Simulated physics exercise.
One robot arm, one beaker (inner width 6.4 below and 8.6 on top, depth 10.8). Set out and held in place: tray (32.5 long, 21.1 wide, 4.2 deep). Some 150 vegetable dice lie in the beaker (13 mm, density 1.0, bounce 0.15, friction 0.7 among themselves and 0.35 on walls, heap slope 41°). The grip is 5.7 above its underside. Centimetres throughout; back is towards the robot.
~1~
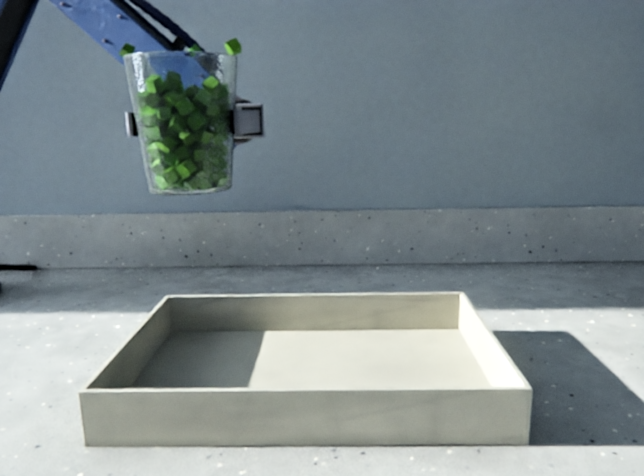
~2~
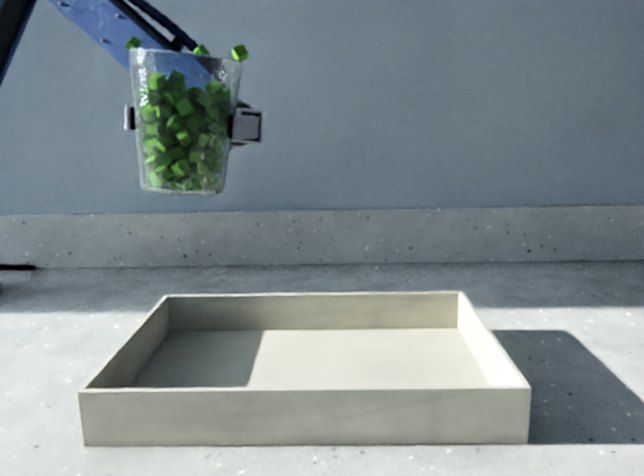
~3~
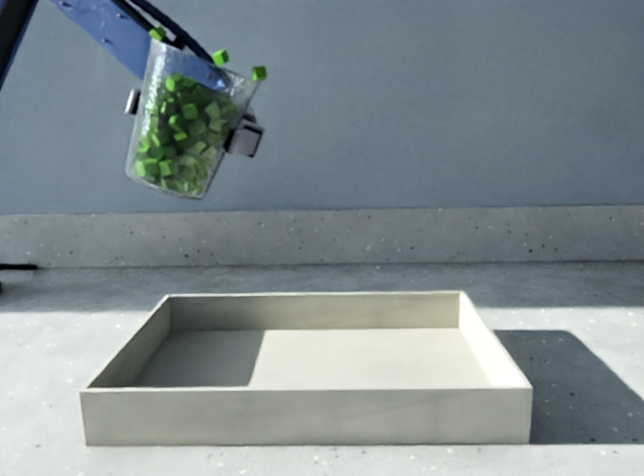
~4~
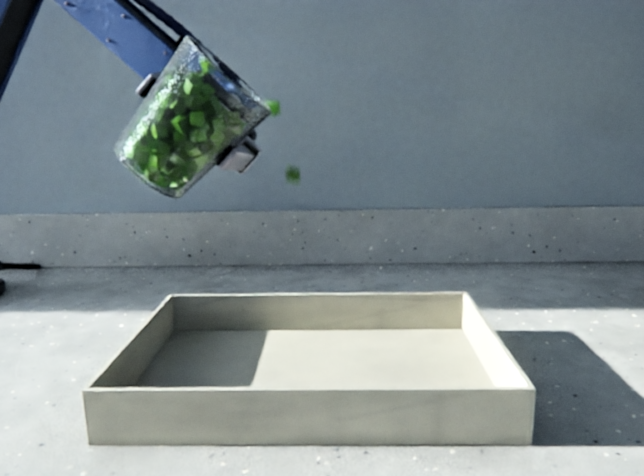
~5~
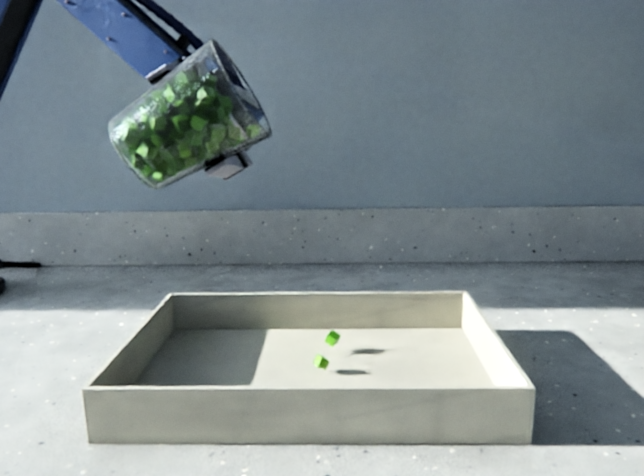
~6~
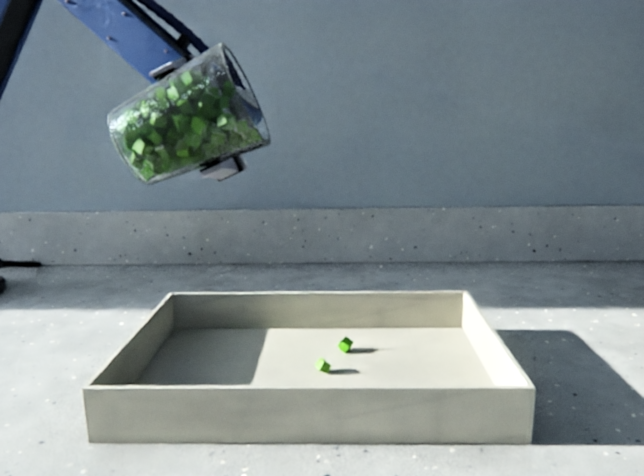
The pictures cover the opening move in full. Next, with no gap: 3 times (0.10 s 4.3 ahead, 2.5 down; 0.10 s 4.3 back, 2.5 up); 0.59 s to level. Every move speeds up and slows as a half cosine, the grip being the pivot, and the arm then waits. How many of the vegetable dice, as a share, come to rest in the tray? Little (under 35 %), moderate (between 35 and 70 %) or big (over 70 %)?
In the tray the share is little, under 35 %.
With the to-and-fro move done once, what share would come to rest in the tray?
It would be near 10 per cent.
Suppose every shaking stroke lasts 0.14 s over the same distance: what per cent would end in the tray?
In that case some 10 per cent.
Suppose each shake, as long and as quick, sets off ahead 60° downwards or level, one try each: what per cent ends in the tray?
Some 10 and 60 per cent.
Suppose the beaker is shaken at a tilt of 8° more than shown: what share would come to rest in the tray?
Then about 45 per cent.
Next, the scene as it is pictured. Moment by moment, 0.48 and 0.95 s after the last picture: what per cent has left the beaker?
About 15, 20.
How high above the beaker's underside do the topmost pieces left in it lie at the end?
Some 10.0 cm.
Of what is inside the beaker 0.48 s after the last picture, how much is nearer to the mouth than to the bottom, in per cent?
Roughly 40 per cent.
Then, 0.48 s on, tilted 67° forward, highest piece 24 above the table; 130 in the beaker, 15 in the tray, 7 in flight or on a rim.
Then, 0.95 s on, tilted 23° forward, highest piece 27 above the table; 118 in the beaker, 34 in the tray.
Then, 1.39 s on, level, highest piece 28 above the table; 118 in the beaker, 34 in the tray.
Then, 2.44 s on, level, highest piece 28 above the table; 118 in the beaker, 34 in the tray.
In the end, 118 in the beaker, 34 in the tray. That is 22 % in the tray.
